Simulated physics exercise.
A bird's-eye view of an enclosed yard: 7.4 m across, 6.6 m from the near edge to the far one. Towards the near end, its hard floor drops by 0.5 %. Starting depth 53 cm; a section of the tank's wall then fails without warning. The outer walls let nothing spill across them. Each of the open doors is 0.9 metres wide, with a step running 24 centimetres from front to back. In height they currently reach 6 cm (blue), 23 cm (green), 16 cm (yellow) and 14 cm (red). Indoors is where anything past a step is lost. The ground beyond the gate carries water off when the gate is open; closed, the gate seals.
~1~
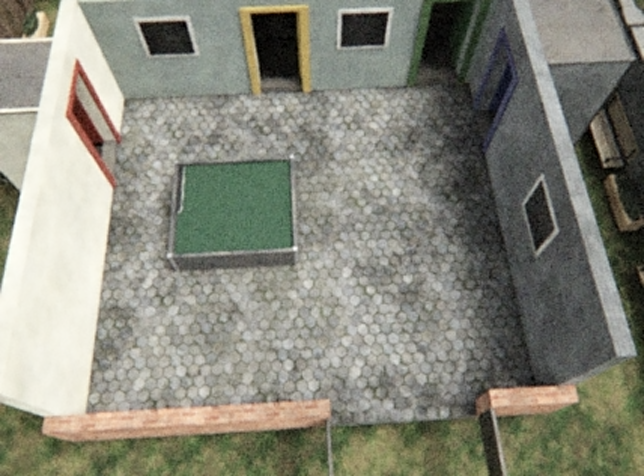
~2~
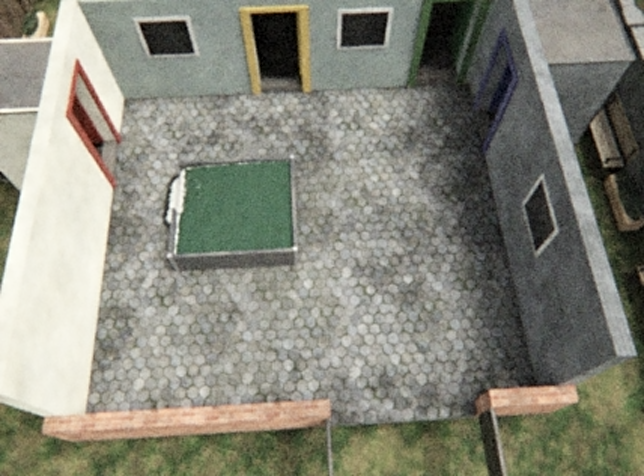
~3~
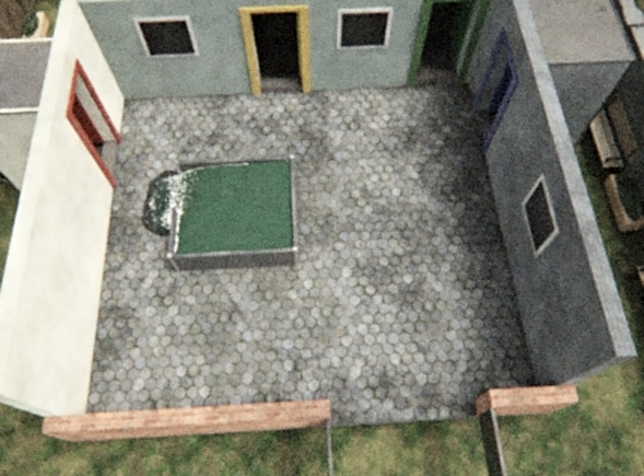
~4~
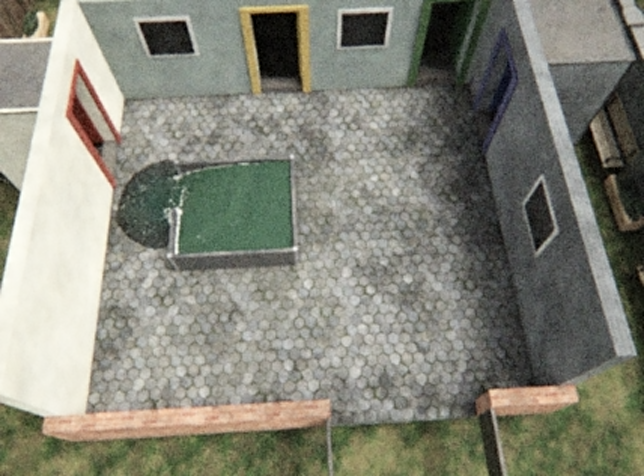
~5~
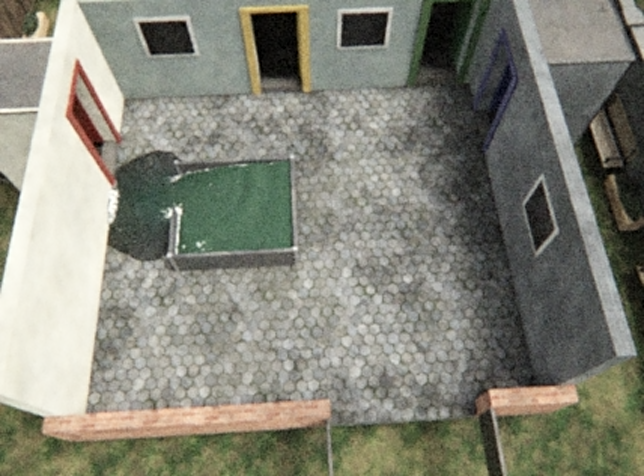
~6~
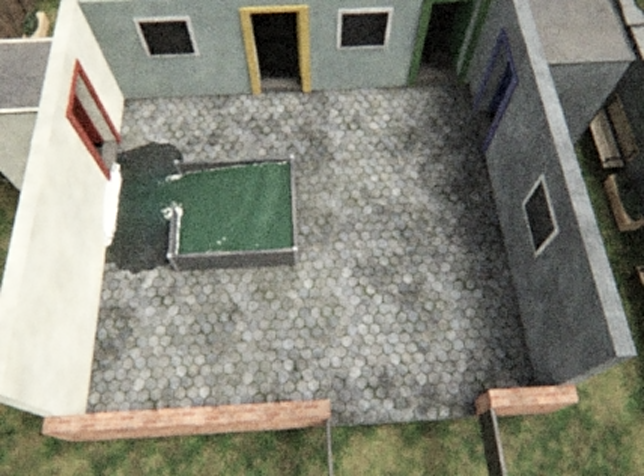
A big tank of green water in a walled yard opened at its left side, and water poured out over the grey paving, spreading in a dark, widening patch until it reached the white wall.
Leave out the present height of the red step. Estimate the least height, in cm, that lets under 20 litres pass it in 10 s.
I would say 21 cm.
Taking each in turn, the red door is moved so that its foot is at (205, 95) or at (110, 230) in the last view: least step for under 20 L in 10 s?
In turn: About 6.5 cm, about 25 cm.
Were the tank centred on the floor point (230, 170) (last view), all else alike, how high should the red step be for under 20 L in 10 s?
At least some 30 centimetres tall.
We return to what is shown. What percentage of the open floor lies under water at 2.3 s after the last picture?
About 25 per cent.
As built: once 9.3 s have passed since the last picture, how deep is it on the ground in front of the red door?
The depth there is around 7.0 cm.
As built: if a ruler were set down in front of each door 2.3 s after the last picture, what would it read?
Blue door 0 cm, green door 0 cm, yellow door 2 cm, red door 19 cm.
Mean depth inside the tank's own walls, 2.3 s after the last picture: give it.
It averages near 27 cm.
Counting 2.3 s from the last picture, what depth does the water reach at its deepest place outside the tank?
Max depth: Near 28 cm.
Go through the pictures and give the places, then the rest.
The first frame shows the tank at (234, 207) is whole and still, 53 cm deep; the red door at (98, 132) is dry.
In the second frame, the front is at (167, 221), 0.3 m from the gap at (182, 197); 0.2 m2 of floor is wet, 53 cm left at the back.
In the third frame, the front is at (148, 222), 0.7 m from the gap at (182, 198); 0.7 m2 of floor is wet, 53 cm left at the back.
In the fourth frame, the front is at (122, 220), 1.1 m from the gap at (182, 198); 1.5 m2 of floor is wet, 53 cm left at the back.
In the fifth frame, the front is at (115, 175), 1.4 m from the gap at (182, 198); 2.3 m2 of floor is wet, 53 cm left at the back.
In the sixth frame, the gap is at (182, 198), the front 1.5 m out at (105, 259); the back of the tank holds 51 cm; water is at the red door at (98, 132).
Then, 0.7 s after the last picture water covers 10 % of the floor, deepest (36 cm) near (121, 206); 25 cm at the red door, 7 litres in over its 14 cm step.
Then, 2.3 s after the last picture water covers 25 % of the floor, deepest (28 cm) near (124, 103); 19 cm at the red door, 66 litres in over its 14 cm step.
Then, 9.3 s after the last picture water covers 95 % of the floor, deepest (9 cm) near (111, 207); 7 cm at the red door, 80 litres in over its 14 cm step.
At the red door as built, the water peaked near 26 cm, 1.1 s after the last picture.
Run again over the same 10 s with other heights there, 28 litres in over 19.5 cm, 13 litres over 22.5 cm. The limit of 20 litres is kept from about 21 cm up.
